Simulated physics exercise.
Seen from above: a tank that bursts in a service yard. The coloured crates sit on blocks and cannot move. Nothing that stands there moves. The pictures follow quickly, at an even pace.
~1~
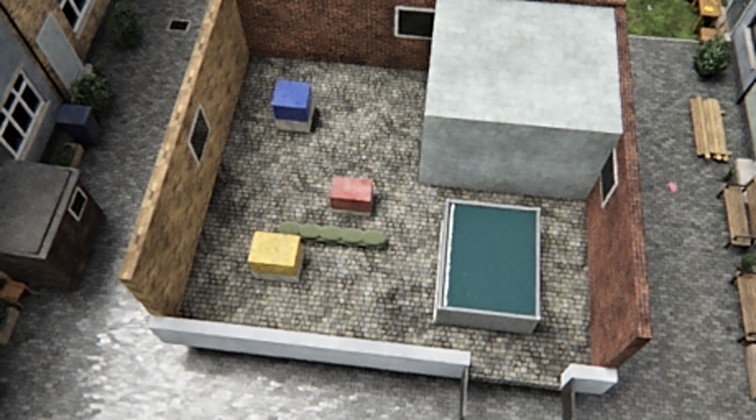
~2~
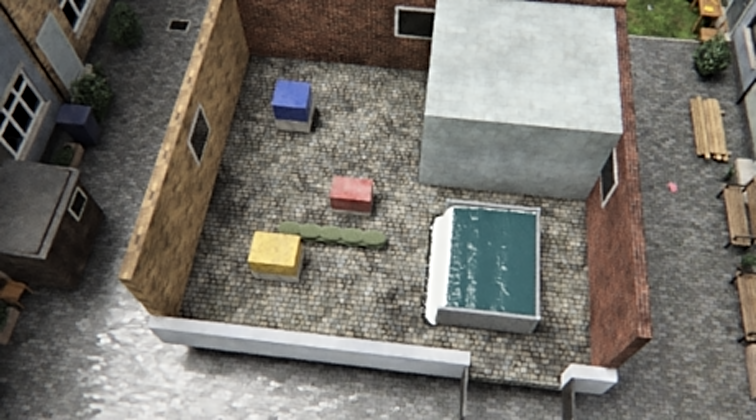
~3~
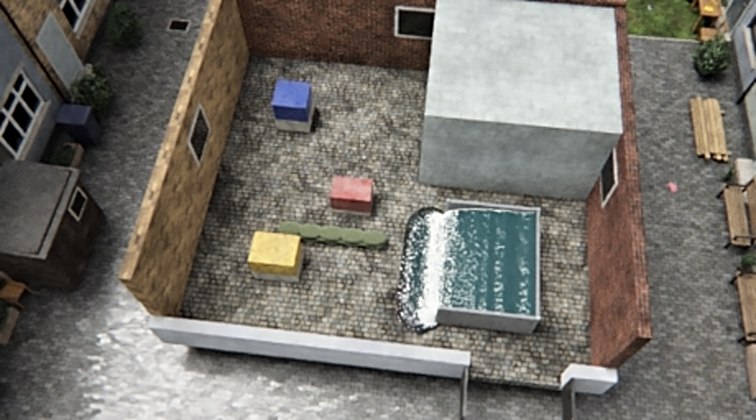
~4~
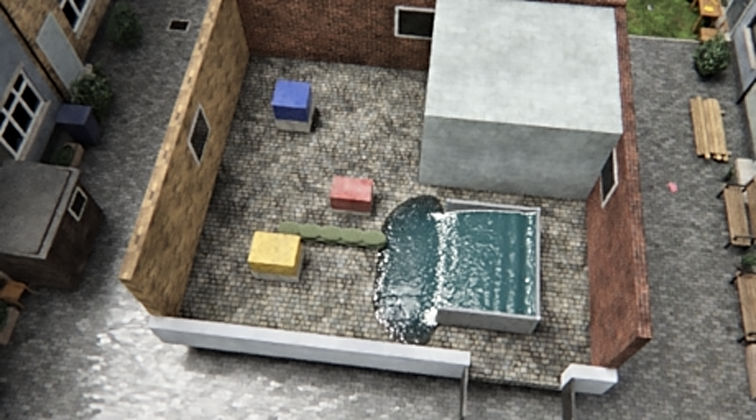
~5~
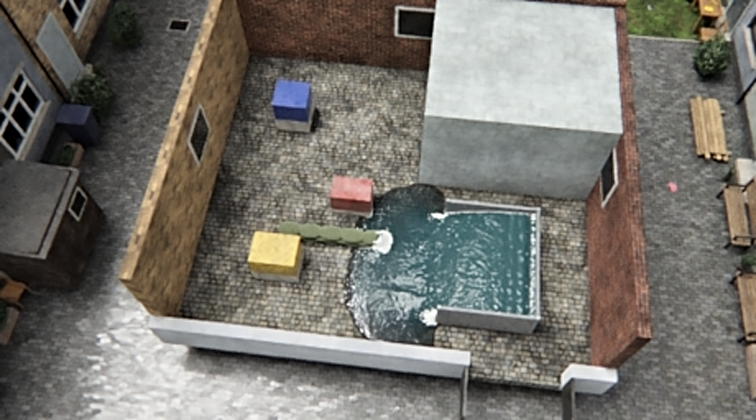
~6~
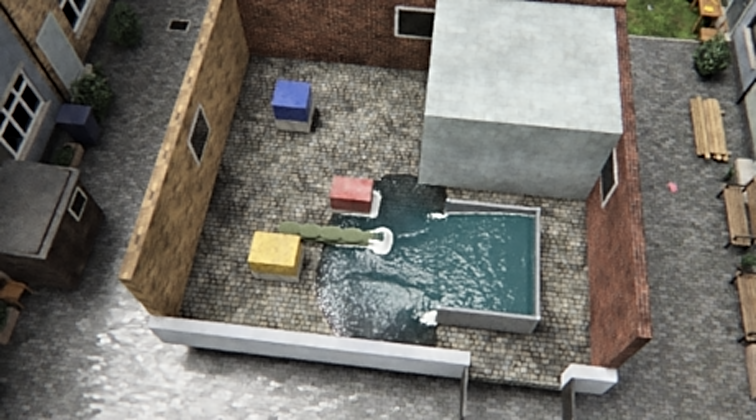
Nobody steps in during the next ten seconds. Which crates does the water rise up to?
In the end: The red crate is wetted; the blue crate escapes dry; the yellow crate is wetted.
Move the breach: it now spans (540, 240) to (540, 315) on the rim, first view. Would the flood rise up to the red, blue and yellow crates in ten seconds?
Then: Red is soaked; blue keeps dry; yellow escapes it.
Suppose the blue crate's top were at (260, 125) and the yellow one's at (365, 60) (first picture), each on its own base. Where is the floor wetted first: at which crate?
The crate marked red.
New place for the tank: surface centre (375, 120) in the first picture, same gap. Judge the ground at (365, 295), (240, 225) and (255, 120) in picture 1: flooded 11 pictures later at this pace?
In turn: No water, covered, flooded.
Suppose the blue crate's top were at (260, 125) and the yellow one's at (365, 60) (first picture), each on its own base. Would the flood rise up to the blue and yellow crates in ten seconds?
In short: Blue is safe, yellow is spared.
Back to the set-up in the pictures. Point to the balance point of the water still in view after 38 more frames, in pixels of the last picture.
At about (327, 200).
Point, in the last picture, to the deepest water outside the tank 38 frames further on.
Around (272, 79).
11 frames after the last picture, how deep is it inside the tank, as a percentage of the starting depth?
Near 26 in a hundred.
A moment on, water covers 35 % of the floor; the red crate water round its plinth, the blue crate not reached, the yellow crate water round its plinth.
Next, water covers 50 % of the floor; the red crate water round its plinth, the blue crate water round its plinth, the yellow crate water round its plinth.
Then, water covers 65 % of the floor; the red crate water round its plinth, the blue crate water round its plinth, the yellow crate water round its plinth.
Later, water covers 85 % of the floor; the red crate water round its plinth, the blue crate water round its plinth, the yellow crate water round its plinth.
In the end, water covers 95 % of the floor; the red crate was topped, the blue crate stayed above the water, the yellow crate was topped.
